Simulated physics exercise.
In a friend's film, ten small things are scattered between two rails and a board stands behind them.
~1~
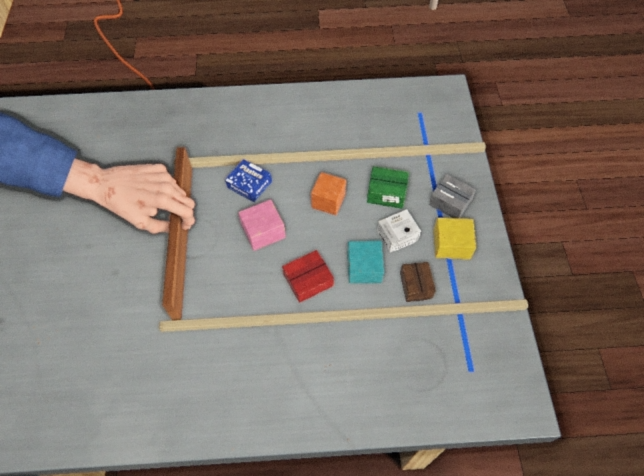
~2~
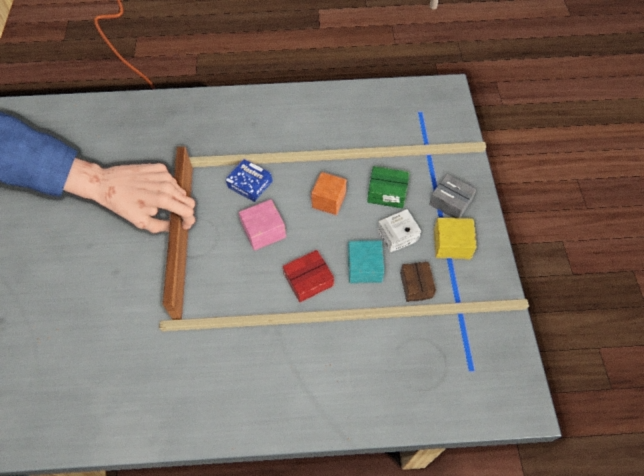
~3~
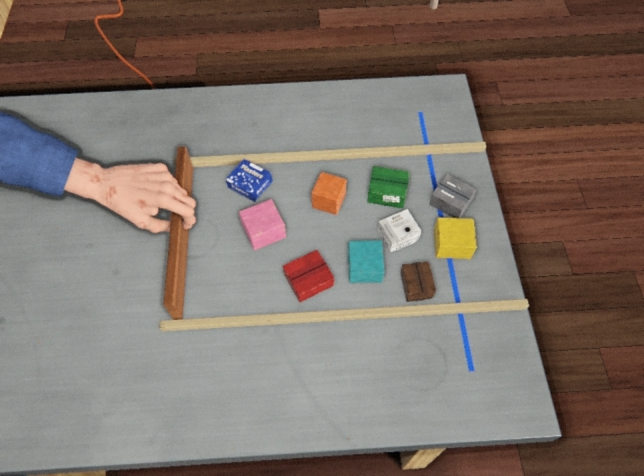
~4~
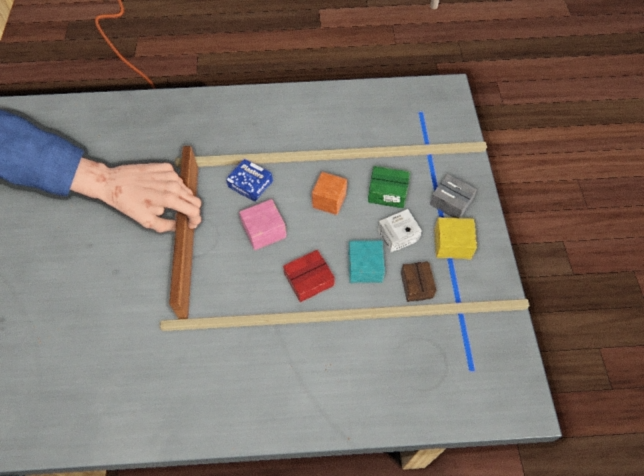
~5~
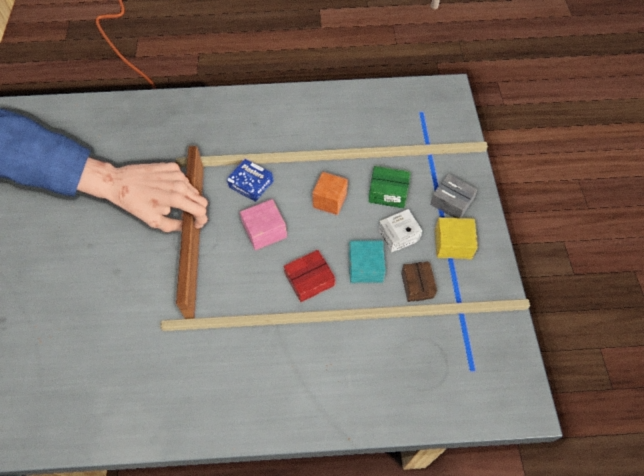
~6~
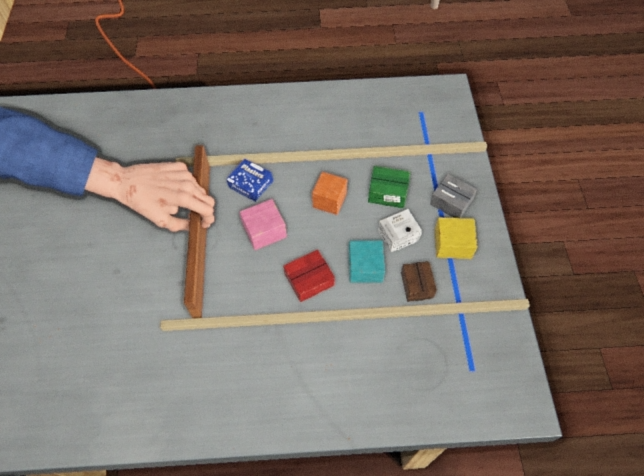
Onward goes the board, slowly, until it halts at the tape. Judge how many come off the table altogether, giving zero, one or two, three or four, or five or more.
The way I see it, one or two of them end up off the end.
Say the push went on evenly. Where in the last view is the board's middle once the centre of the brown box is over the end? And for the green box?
The brown box puts it at (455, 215), the green box at (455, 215).
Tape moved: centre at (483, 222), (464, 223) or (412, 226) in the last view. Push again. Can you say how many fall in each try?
Try 1: 6; try 2: 6; try 3: 0.
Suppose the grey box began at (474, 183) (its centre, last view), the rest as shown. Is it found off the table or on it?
From that start the object does not stay.
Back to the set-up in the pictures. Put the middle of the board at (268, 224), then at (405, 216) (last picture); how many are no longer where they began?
Well, it's 2 at the first one and 10 at the second.
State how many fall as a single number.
The total is 2.
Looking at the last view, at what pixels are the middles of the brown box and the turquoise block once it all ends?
The brown box stops around (515, 285); the turquoise block around (504, 246).
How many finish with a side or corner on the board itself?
That makes 4.
Soon after, none off yet; grey box at rest near (453, 197); yellow block at rest near (455, 238); brown box at rest near (418, 281).
Then, none off yet; grey box at rest near (453, 197); yellow block at rest near (455, 238); brown box moved a little near (437, 284).
Further on, none off yet; grey box moved about its own width near (488, 196); yellow block moved about its own width near (496, 230); brown box moved well along near (480, 284).
At rest, the number that fall off is one or two; fallen, yellow block and grey box.
